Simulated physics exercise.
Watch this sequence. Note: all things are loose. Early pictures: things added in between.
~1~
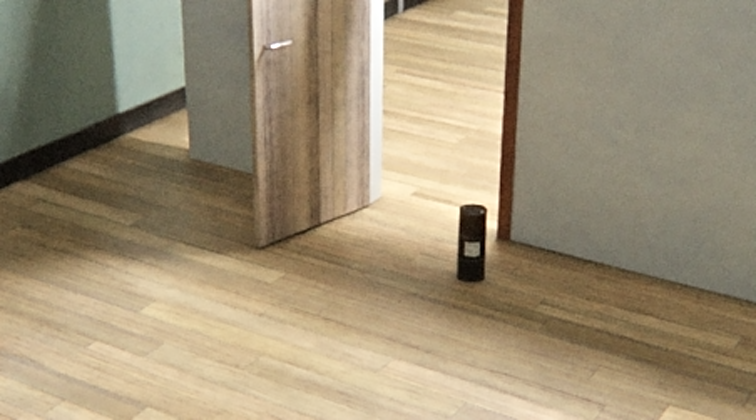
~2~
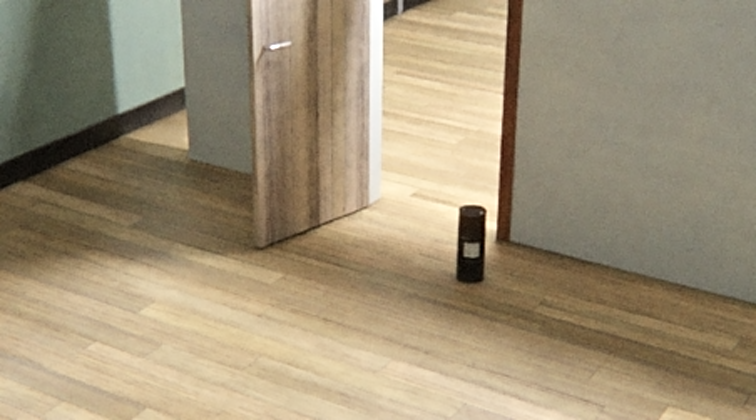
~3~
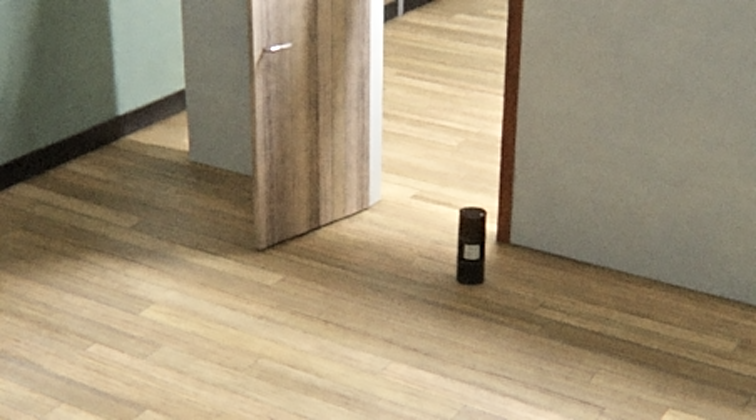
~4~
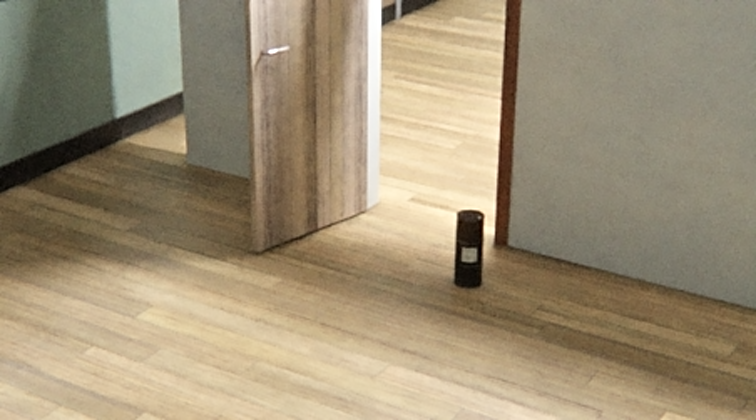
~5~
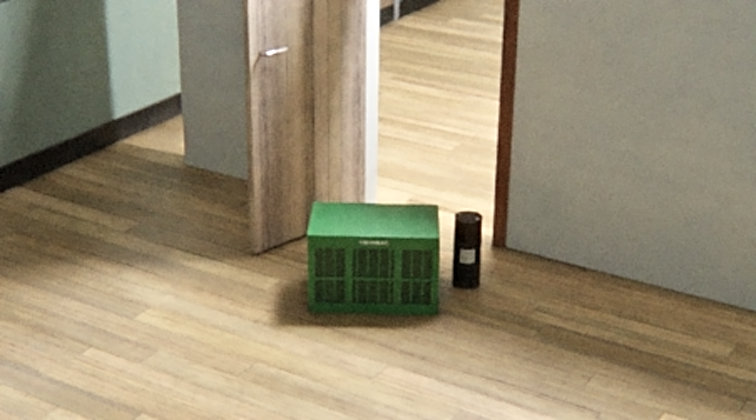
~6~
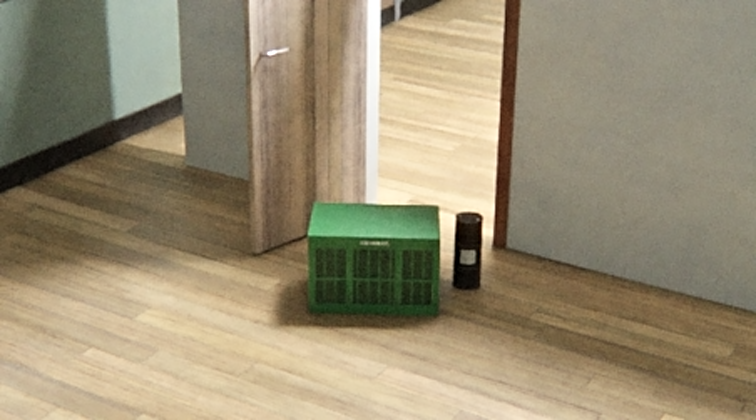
The footage shows a black canister standing on a wooden floor near a wide-open door, with almost no movement, before a green chest abruptly appears just left of the canister and stays still in front of the door.
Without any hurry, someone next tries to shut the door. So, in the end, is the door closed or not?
The door fits into its frame.
Then, 0.70 s past the last view, open by 81°.
Then, 1.20 s past the last view, open by 49°.
Then, 1.70 s past the last view, open by 15°.
Finally, open by 0°; both still in place. Final places as the last picture's camera would see them, green chest near (375, 258).
